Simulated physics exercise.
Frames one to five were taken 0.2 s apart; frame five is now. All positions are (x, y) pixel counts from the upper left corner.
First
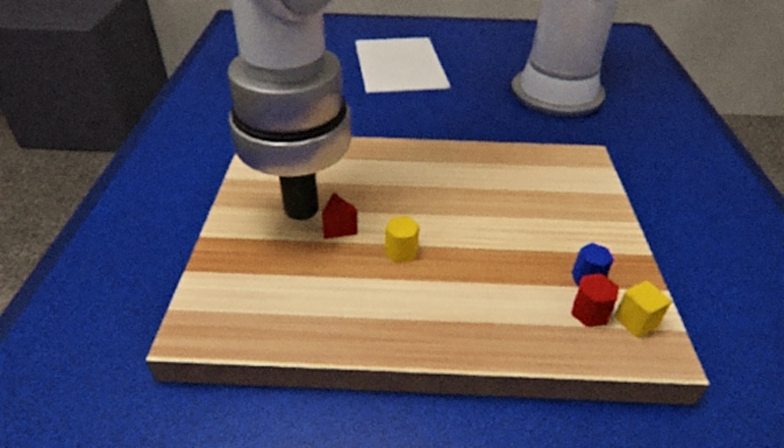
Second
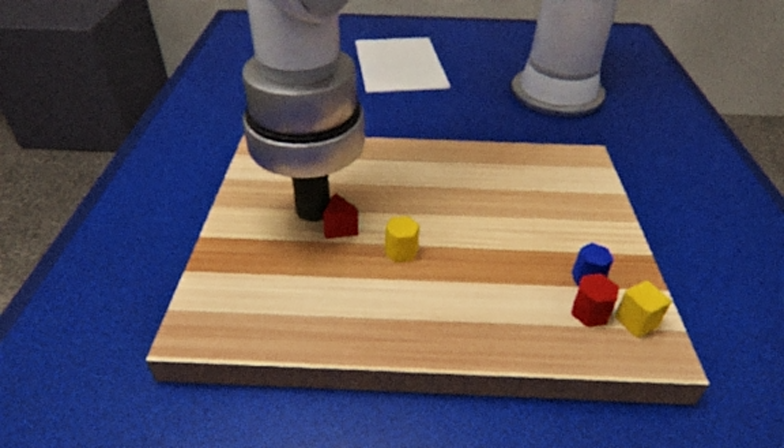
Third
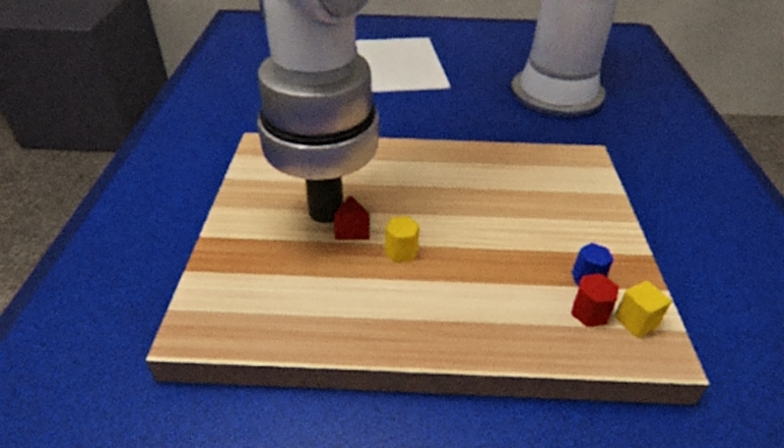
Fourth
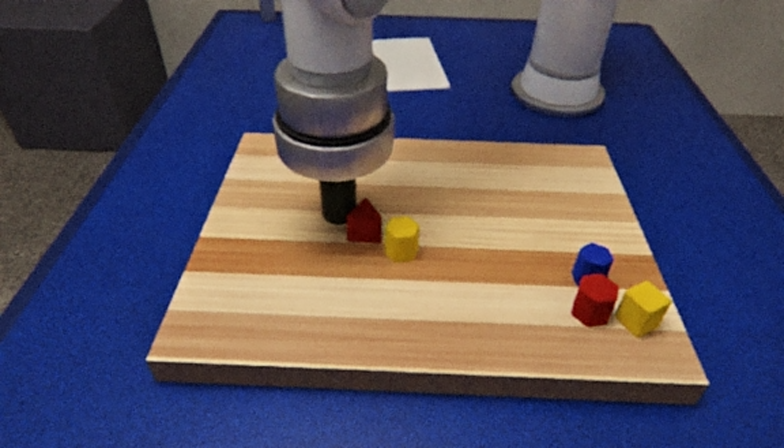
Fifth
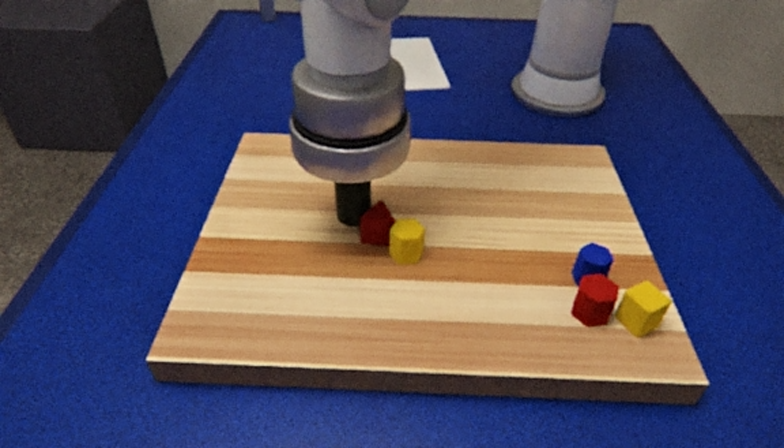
Robot arm with a black stick sliding a small red block rightward across a striped wooden board, then nudging a yellow block.
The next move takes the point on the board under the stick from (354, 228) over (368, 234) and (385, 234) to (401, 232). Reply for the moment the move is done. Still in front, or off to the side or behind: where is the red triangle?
The block sits ahead of the stick.
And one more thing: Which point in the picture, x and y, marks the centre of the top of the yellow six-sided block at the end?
At pixel (428, 235).
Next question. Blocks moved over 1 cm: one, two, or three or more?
It shifts two blocks.
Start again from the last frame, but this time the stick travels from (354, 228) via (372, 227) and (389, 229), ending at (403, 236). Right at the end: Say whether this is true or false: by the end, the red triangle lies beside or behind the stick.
The claim does not hold.
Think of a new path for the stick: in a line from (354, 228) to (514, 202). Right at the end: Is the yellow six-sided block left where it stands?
Short answer: No.
What follows on the original path. Halfway along, stick (377, 223); red triangle (405, 217), turned 20° anticlockwise; yellow six-sided block (425, 233), turned 50° clockwise.
At the end, stick (401, 220); red triangle (428, 216); yellow six-sided block (428, 235), turned 65° clockwise.
